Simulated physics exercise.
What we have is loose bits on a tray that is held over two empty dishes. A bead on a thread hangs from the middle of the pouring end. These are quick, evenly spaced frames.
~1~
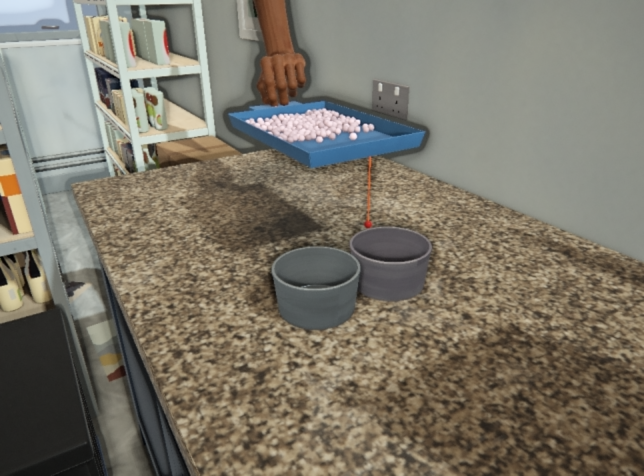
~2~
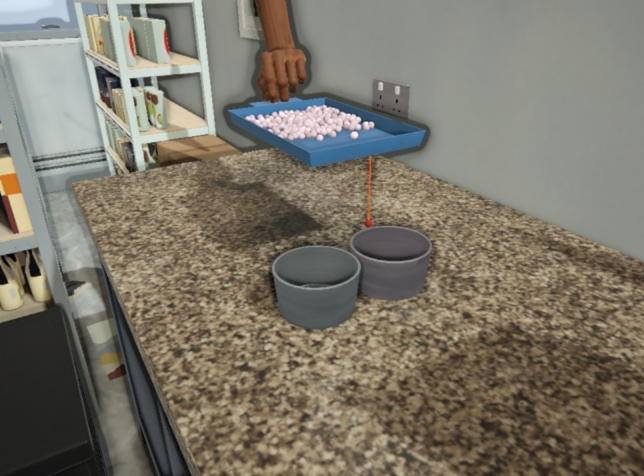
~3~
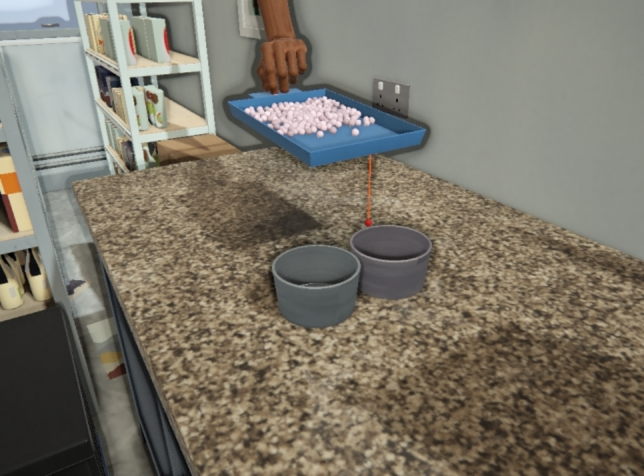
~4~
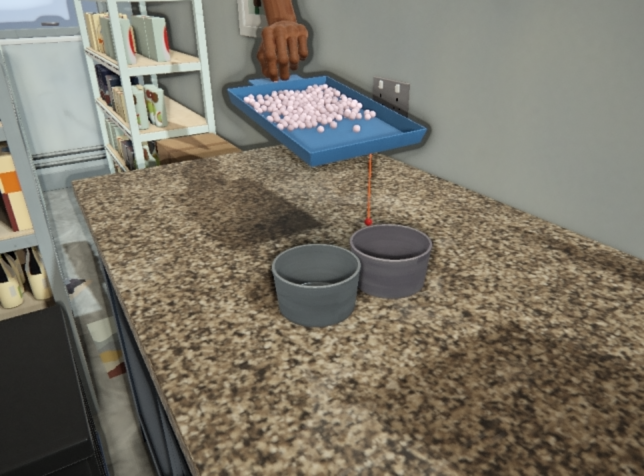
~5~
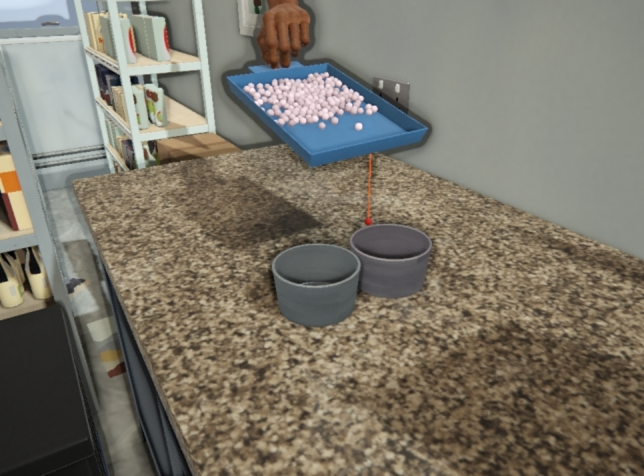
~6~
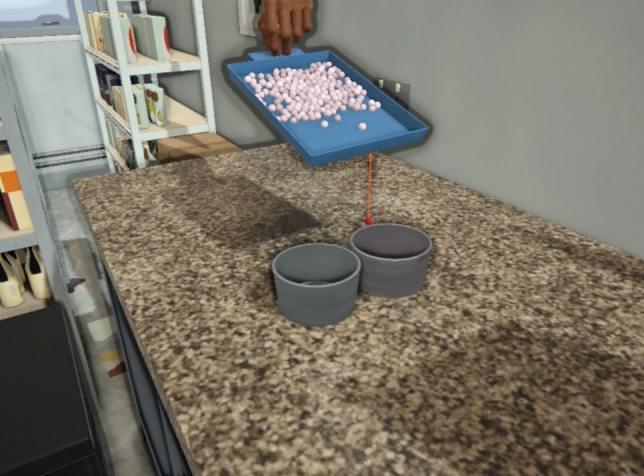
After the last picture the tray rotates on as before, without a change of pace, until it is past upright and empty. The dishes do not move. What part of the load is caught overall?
The two hold over half of the load.
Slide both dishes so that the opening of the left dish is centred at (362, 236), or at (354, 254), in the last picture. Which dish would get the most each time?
First the dish on the left, then the left-hand dish.
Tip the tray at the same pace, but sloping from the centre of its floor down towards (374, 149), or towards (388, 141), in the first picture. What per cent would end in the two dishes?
About 40 and 10 per cent.
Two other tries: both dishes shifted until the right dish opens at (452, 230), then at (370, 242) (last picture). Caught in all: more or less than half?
First most of it, then over half.
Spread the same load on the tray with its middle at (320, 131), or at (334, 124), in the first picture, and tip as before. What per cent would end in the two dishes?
The first gives 90 %, the second 90 %.
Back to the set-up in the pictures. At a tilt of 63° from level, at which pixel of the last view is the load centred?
Close to (352, 149).
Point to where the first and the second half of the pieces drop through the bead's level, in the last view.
First near (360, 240), later near (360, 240).
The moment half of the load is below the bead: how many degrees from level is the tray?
At some 95 degrees.
Shortly afterwards, tray tipped steeply; near two thirds on the tray; a little in the left dish; a little in the right dish; a little outside both; a little in the air.
Next, tray tipped past a quarter turn; a little on the tray; near a third in the left dish; near a quarter in the right dish; a little outside both; near a quarter in the air.
Some moments later, tray tipped past a quarter turn; near half in the left dish; near a third in the right dish; near a quarter outside both.
In the end, tray tipped past a quarter turn; near half in the left dish; near a third in the right dish; near a quarter outside both.
